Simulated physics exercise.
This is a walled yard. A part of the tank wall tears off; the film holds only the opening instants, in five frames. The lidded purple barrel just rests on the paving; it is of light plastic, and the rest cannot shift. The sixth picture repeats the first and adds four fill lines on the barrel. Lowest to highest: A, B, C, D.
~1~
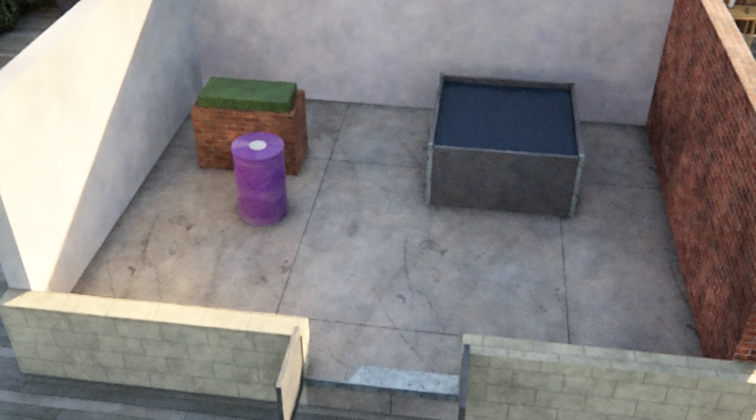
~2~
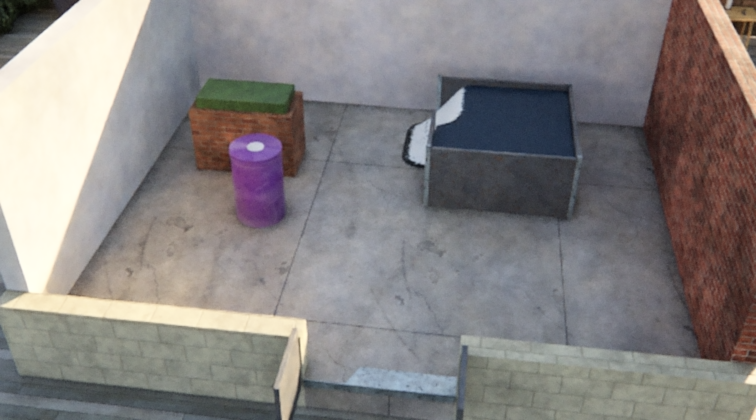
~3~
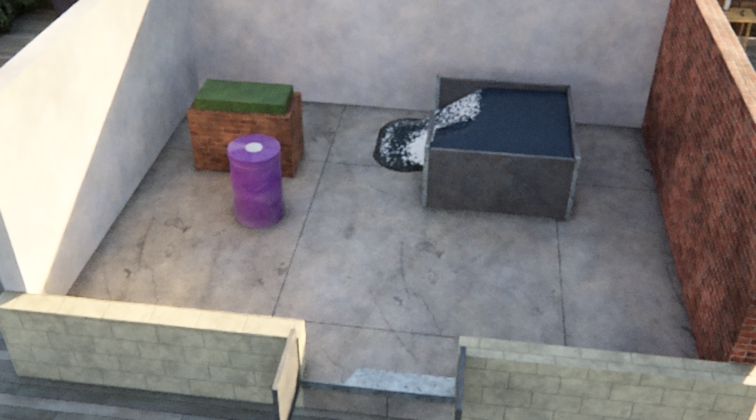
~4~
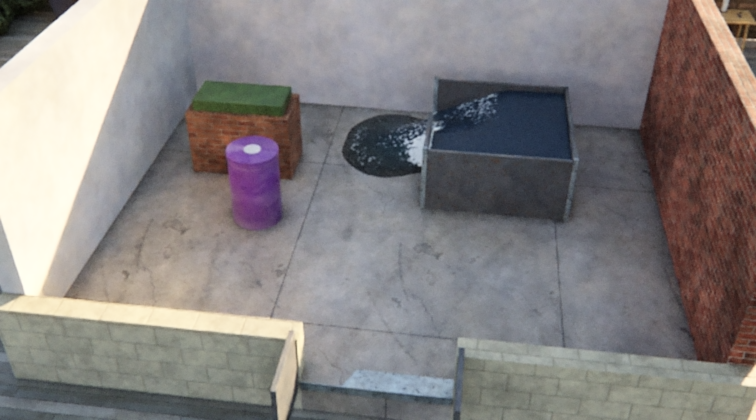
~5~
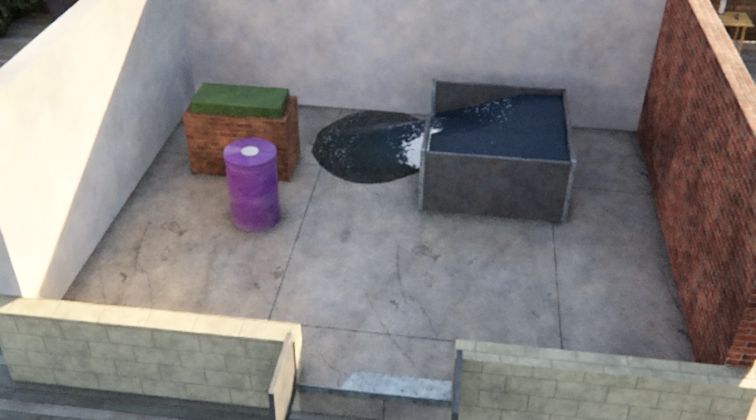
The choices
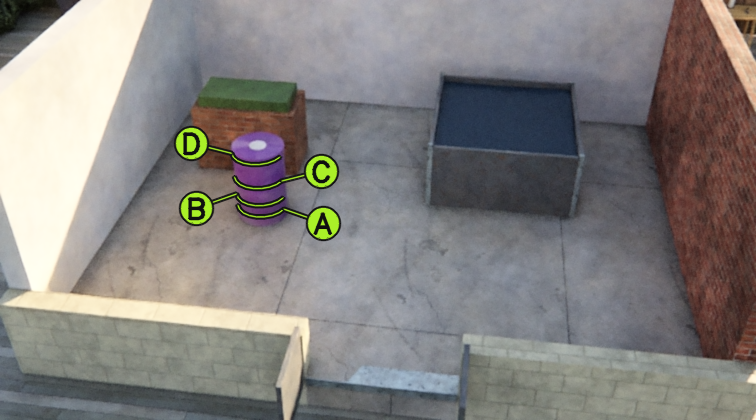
In a walled yard, water pours from a dark tank and spreads left across the ground.
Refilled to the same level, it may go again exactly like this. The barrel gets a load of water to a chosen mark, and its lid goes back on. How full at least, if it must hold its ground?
Take A.
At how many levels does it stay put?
All four.
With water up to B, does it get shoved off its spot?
No, not at all.
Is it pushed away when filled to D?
No.
On the marked copy, A at (256, 216); B at (255, 205); C at (253, 188); D at (251, 164); from the bottom up A, B, C, D.
With A, it does not move.
With B, it does not move.
With C, it does not move.
With D, it does not move.
